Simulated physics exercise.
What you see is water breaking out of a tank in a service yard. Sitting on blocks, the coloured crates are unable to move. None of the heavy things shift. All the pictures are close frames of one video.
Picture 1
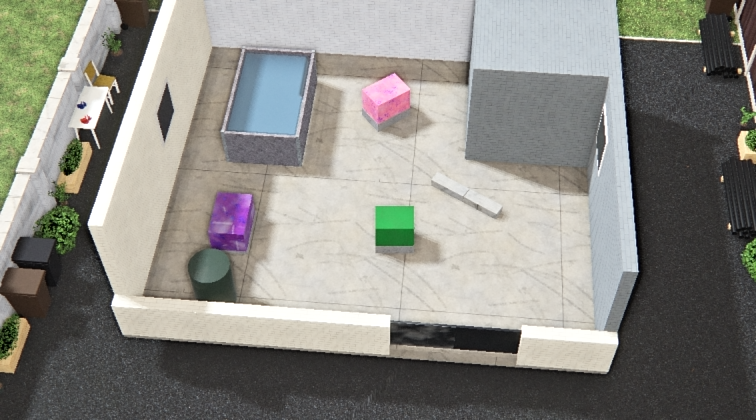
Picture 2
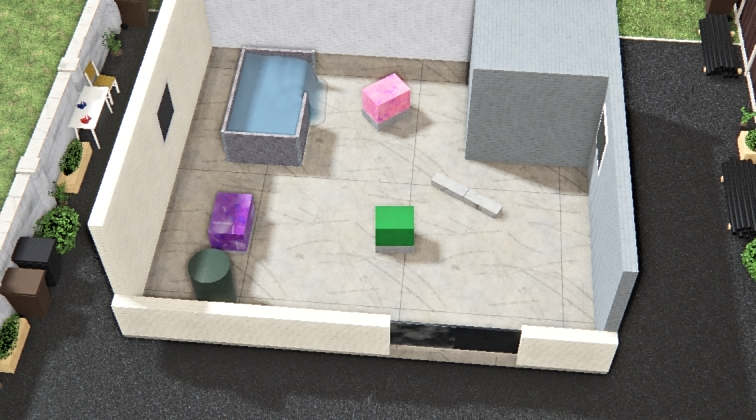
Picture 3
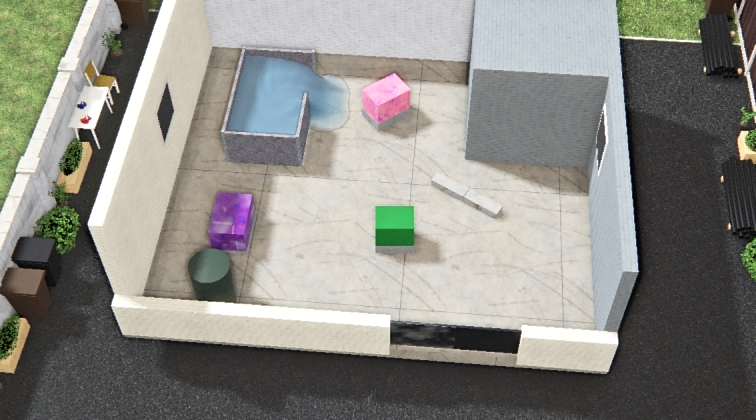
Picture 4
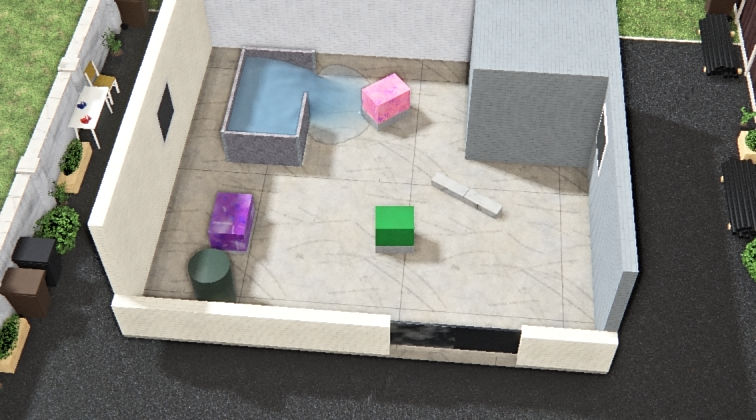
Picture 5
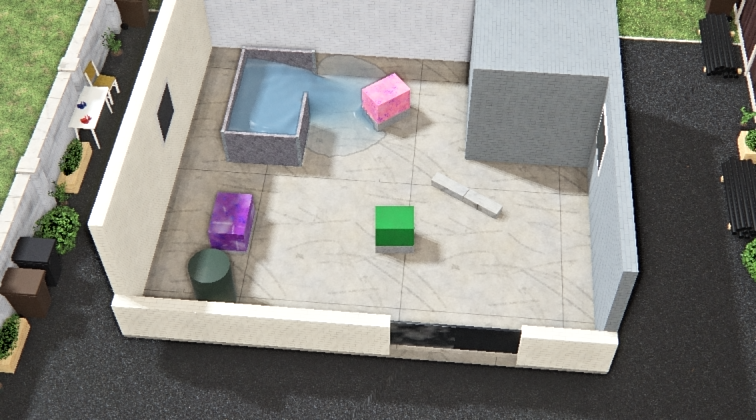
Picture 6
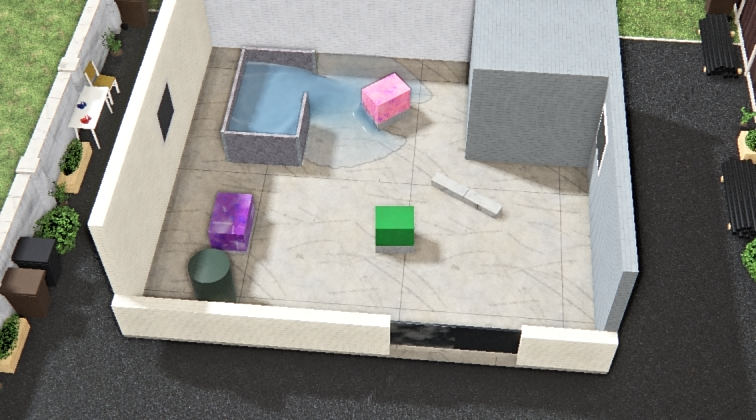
Water pours from a gap in the tank's right side and spreads around the pink crate.
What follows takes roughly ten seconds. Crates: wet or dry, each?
One by one: The pink crate will be reached, the green crate will be reached, the purple crate will be reached.
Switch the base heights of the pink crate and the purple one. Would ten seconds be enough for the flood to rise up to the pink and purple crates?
Looks like the pink is inundated, and the purple comes through fine.
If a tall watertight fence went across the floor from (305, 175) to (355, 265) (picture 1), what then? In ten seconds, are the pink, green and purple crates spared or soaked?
Pink: Reached; green: Reached; purple: Untouched.
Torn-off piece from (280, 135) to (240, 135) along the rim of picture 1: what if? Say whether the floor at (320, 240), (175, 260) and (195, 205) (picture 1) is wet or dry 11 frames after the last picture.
Order as asked: Swamped, swamped, swamped.
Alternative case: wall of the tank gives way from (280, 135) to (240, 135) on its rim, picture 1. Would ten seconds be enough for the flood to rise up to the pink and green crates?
First the pink crate: It is never reached; then the green crate: It is never reached.
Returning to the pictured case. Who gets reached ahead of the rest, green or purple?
The answer is the green-painted one.
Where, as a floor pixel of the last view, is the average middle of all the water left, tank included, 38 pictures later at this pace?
The spot I would choose is (368, 163).
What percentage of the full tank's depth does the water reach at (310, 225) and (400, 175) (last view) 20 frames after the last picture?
Close to 2 per cent for the first and close to 14 per cent for the second.
A moment on, water covers 20 % of the floor; the pink crate water round its plinth, the green crate not reached, the purple crate not reached.
Next, water covers 30 % of the floor; the pink crate water round its plinth, the green crate water round its plinth, the purple crate not reached.
Then, water covers 50 % of the floor; the pink crate water round its plinth, the green crate water round its plinth, the purple crate not reached.
Later, water covers 80 % of the floor; the pink crate water round its plinth, the green crate water round its plinth, the purple crate water round its plinth.
In the end, water covers 100 % of the floor; the pink crate was topped, the green crate was topped, the purple crate was topped.
